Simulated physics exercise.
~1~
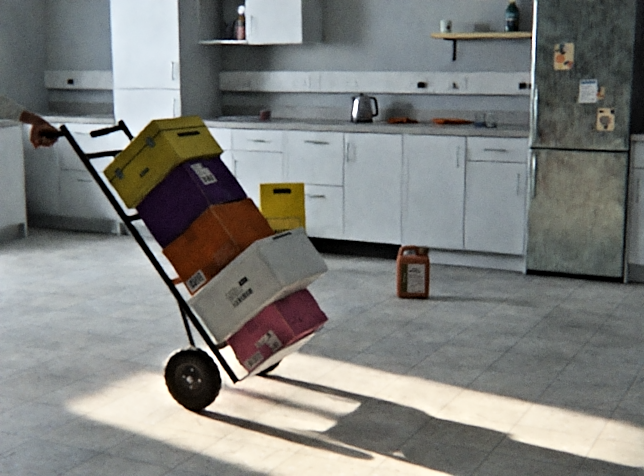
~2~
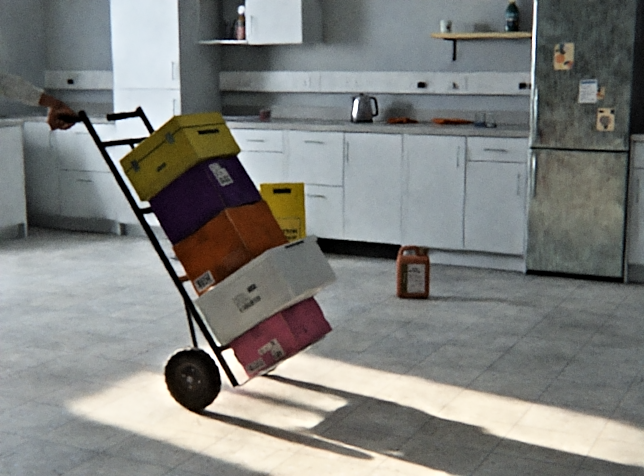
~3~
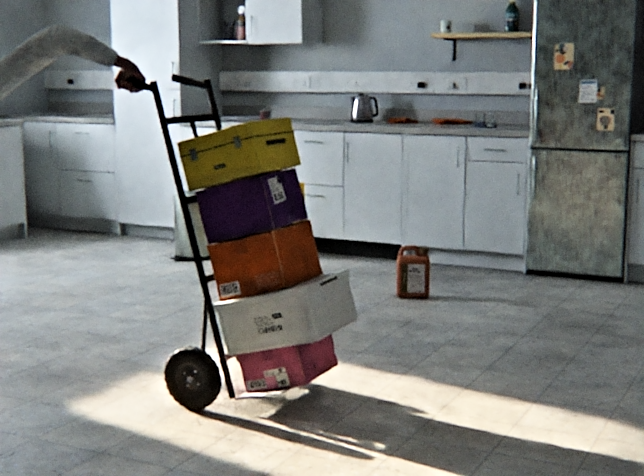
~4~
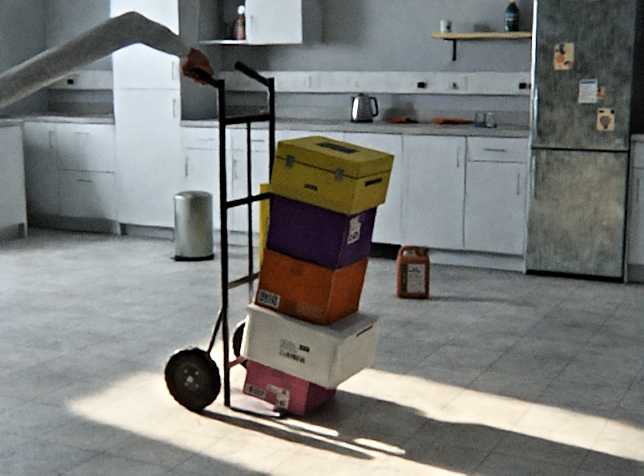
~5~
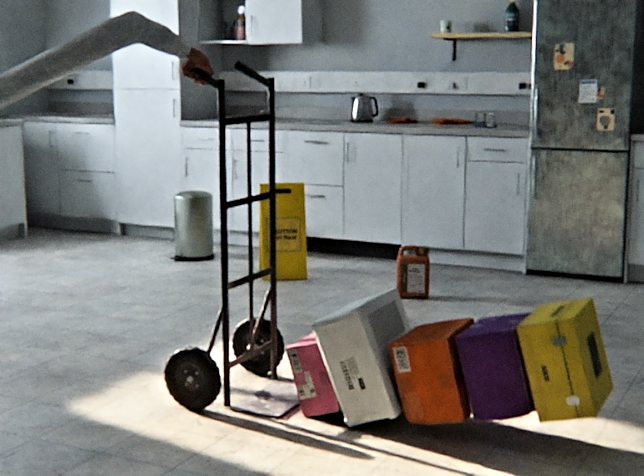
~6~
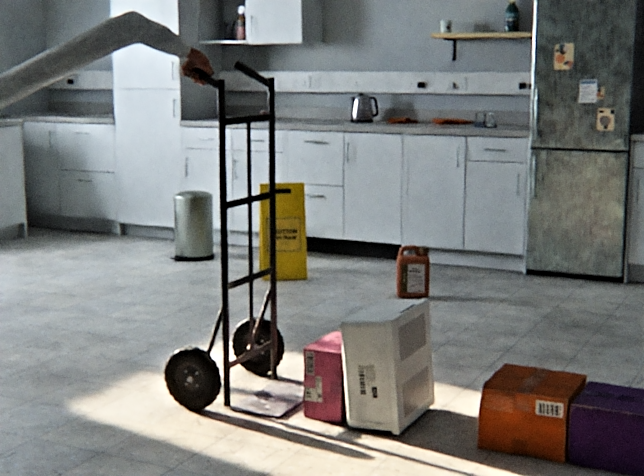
A tilted two-wheeled hand truck carries a tall stack, a yellow toolbox above a purple parcel, an orange box, a white tote and a pink parcel, in a grey kitchen seen from the side by a still camera. An orange jug stands on the floor behind, near pale cabinets and a fridge. A hand at the left swings the truck upright, and its plate meets the floor. The stack keeps going, leaning and toppling off to the right. The white tote and pink parcel end tipped beside the plate, while the orange and purple boxes lie farther right and the yellow one is out of view.
